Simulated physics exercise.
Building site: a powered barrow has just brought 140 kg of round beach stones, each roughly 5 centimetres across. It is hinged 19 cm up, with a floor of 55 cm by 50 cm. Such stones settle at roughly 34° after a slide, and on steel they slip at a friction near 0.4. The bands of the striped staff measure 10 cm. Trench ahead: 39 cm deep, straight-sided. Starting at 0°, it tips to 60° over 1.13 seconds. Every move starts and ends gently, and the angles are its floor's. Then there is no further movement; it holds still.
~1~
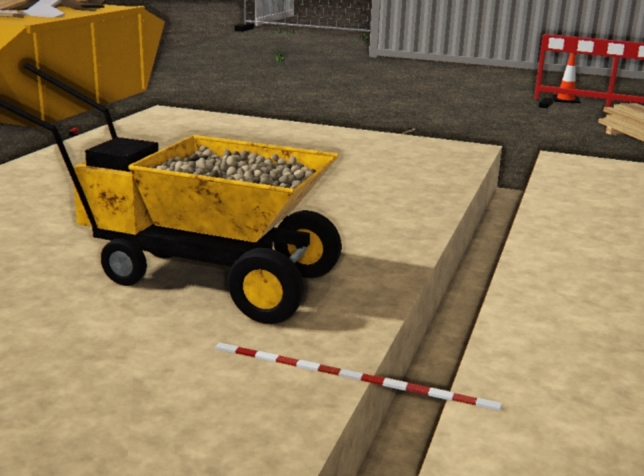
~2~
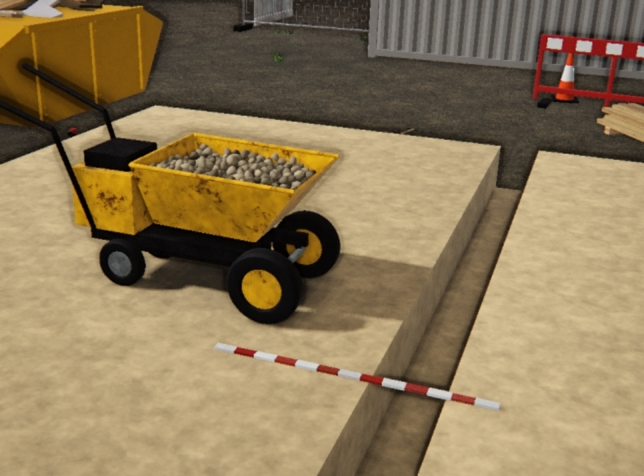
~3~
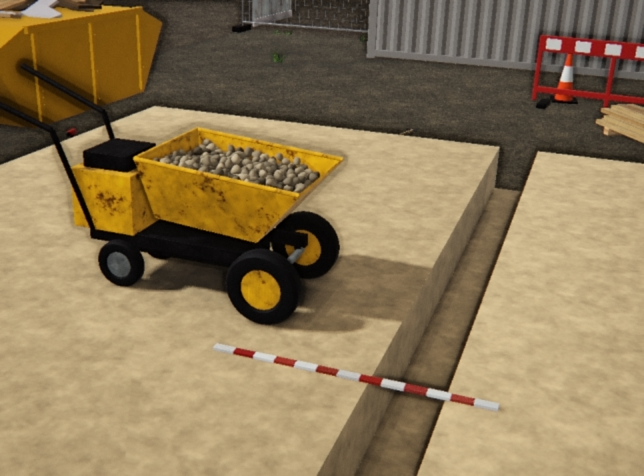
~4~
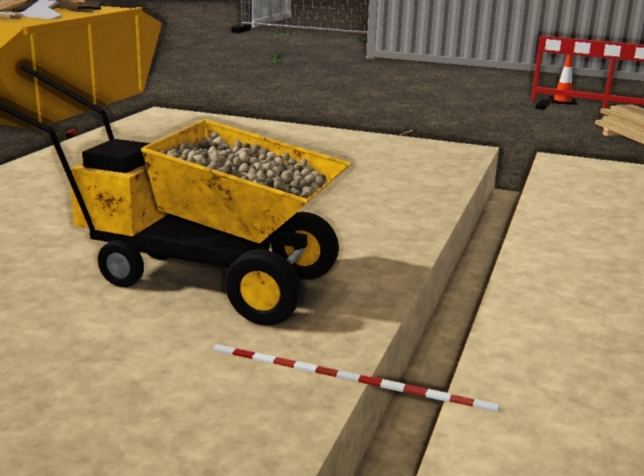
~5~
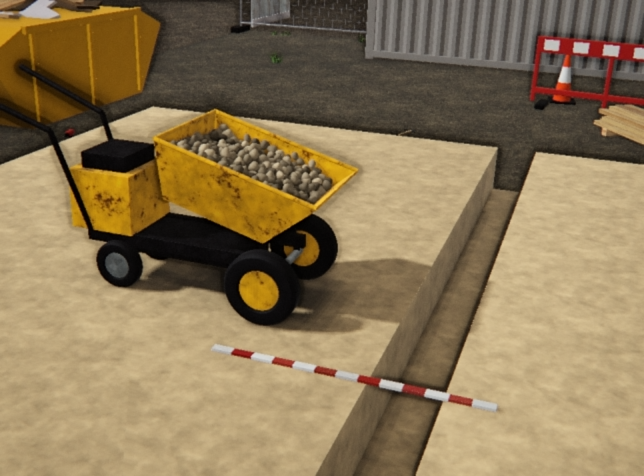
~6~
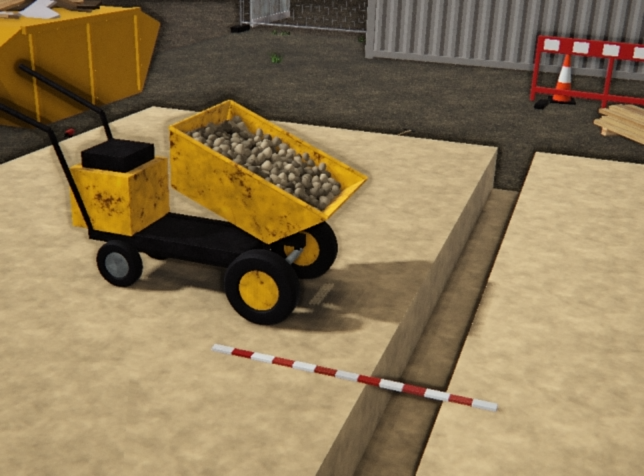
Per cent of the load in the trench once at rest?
About 74 %.
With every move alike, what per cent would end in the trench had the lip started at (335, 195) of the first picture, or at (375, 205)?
Around 55% for the first place and 25% for the second.
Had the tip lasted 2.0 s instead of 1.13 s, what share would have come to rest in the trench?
Roughly 75% would finish there.
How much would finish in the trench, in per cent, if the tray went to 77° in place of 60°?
Near 100 per cent then.
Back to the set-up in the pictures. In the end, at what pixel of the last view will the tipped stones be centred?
I'd point to around (427, 379).
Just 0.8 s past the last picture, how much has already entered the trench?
Close to 15 per cent has got there by then.
Then, 0.4 s after the last picture the floor is at 51°, 100 % in the tray; the foremost stones are at (362, 237).
Then, 0.8 s after the last picture the floor is at 60°, 79 % in the tray, 4 % short of the trench, 17 % in the trench; the foremost stones are at (453, 370).
Then, 1.1 s after the last picture the floor is at 60°, 49 % in the tray, 4 % short of the trench, 46 % in the trench, 2 % past the trench; the foremost stones are at (520, 338).
Then, 3.1 s after the last picture the floor is at 60°, 18 % in the tray, 6 % short of the trench, 74 % in the trench, 2 % past the trench; the foremost stones are at (576, 347).
